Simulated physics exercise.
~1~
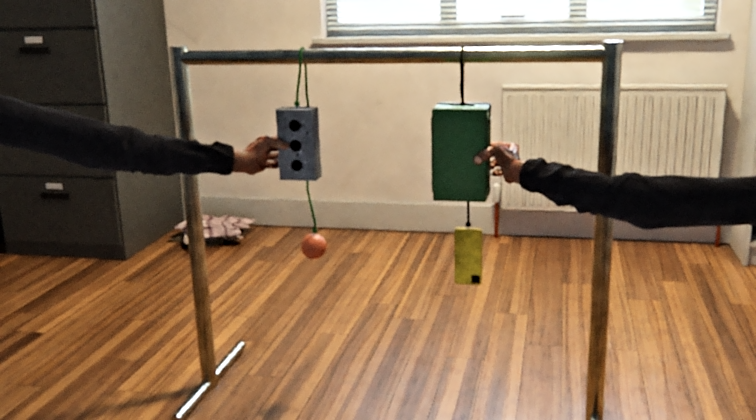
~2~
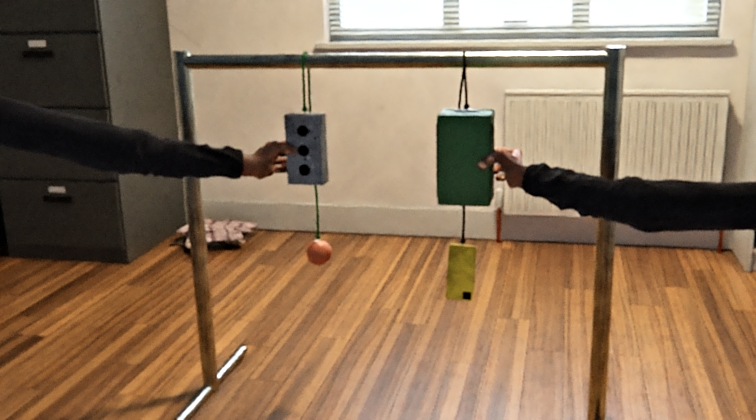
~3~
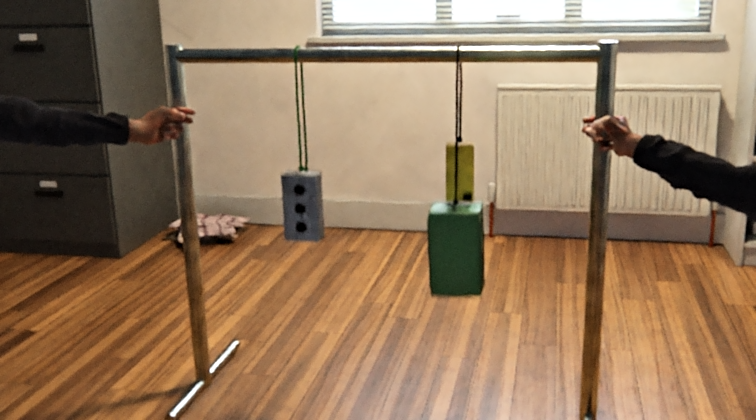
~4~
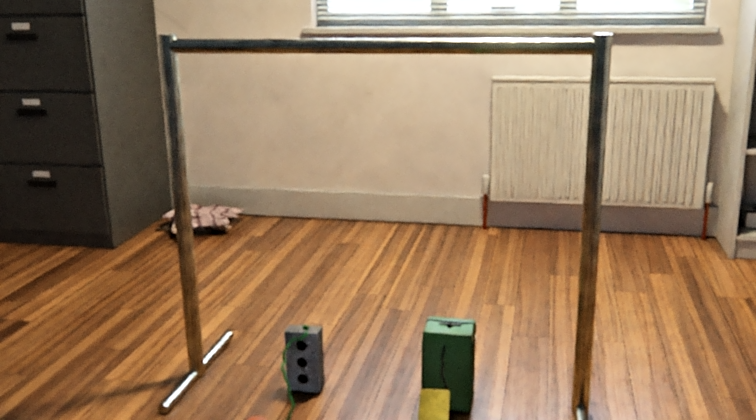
The clip shows two hands holding a grey paver and a green case hung by cords over a metal rail, an orange ball and a yellow phone-like block dangling below. The hands let go, the yellow block rises as the case drops, and everything ends on the floor, the rail bare.
